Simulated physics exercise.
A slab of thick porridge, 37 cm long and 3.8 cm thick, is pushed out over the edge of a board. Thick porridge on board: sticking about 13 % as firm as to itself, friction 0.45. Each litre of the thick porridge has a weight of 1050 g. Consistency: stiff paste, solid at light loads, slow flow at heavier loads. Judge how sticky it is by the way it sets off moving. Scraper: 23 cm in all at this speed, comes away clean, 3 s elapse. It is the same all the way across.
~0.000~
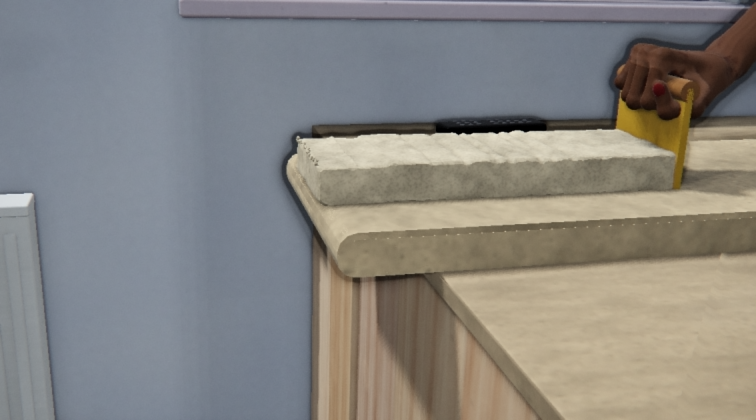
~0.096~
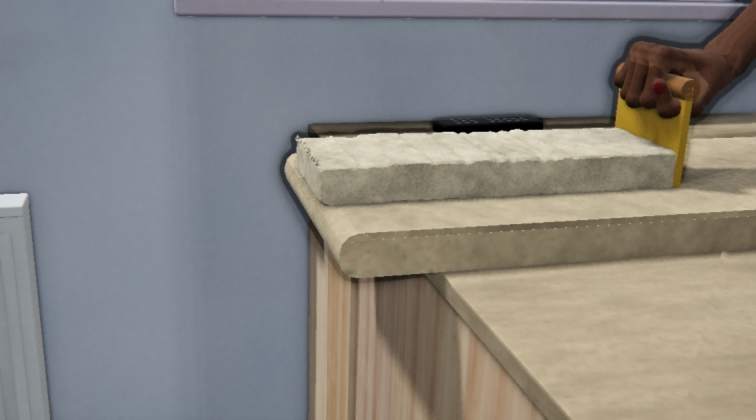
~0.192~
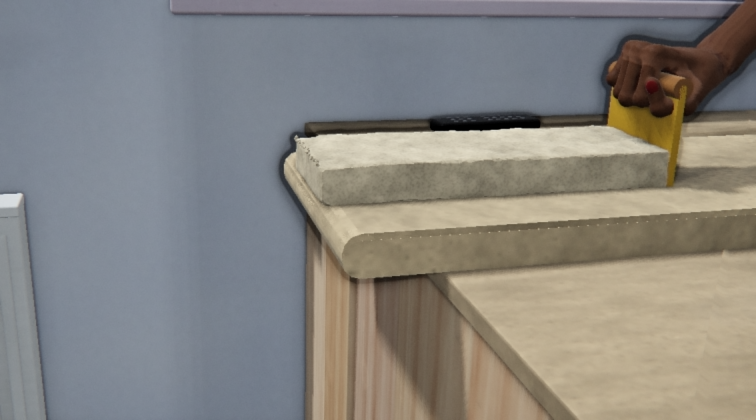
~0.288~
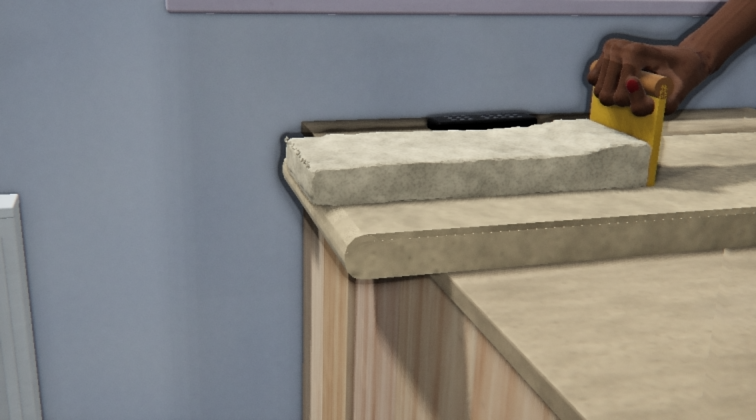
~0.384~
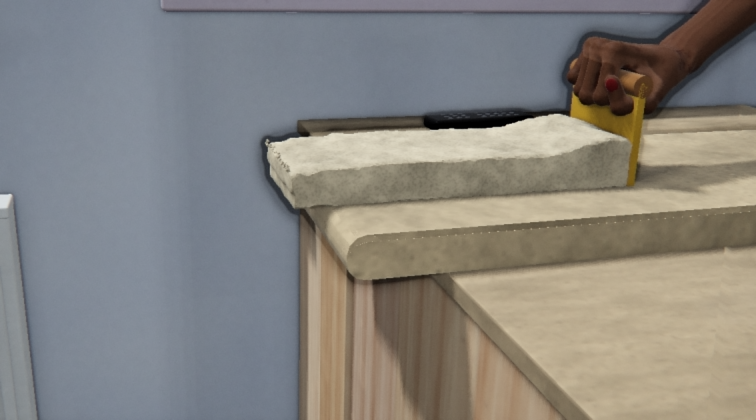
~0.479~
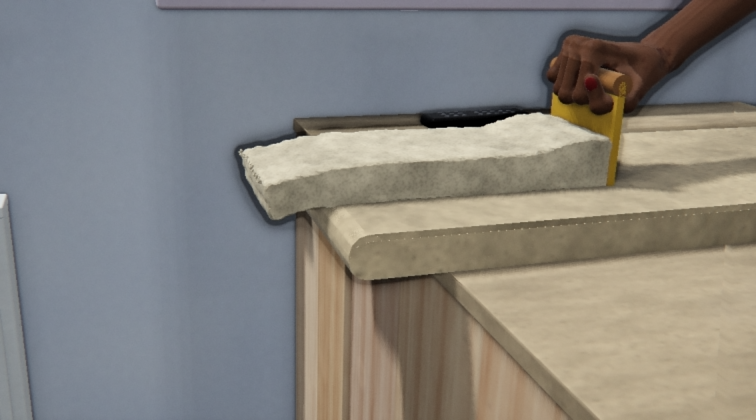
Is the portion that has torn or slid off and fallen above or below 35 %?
Forecast: South of 35 %.
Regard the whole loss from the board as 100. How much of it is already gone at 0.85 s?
Near 70 in a hundred.
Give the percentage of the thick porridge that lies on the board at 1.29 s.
The share is roughly 45 per cent.
By 0.85 s, 60 % lies on the board and 0 % has fallen.
By 1.29 s, 43 % lies on the board and 29 % has fallen.
By 1.72 s, 43 % lies on the board and 29 % has fallen.
By 2.16 s, 43 % lies on the board and 29 % has fallen.
By 4.16 s, at the end, 43 % lies on the board and 29 % has fallen.
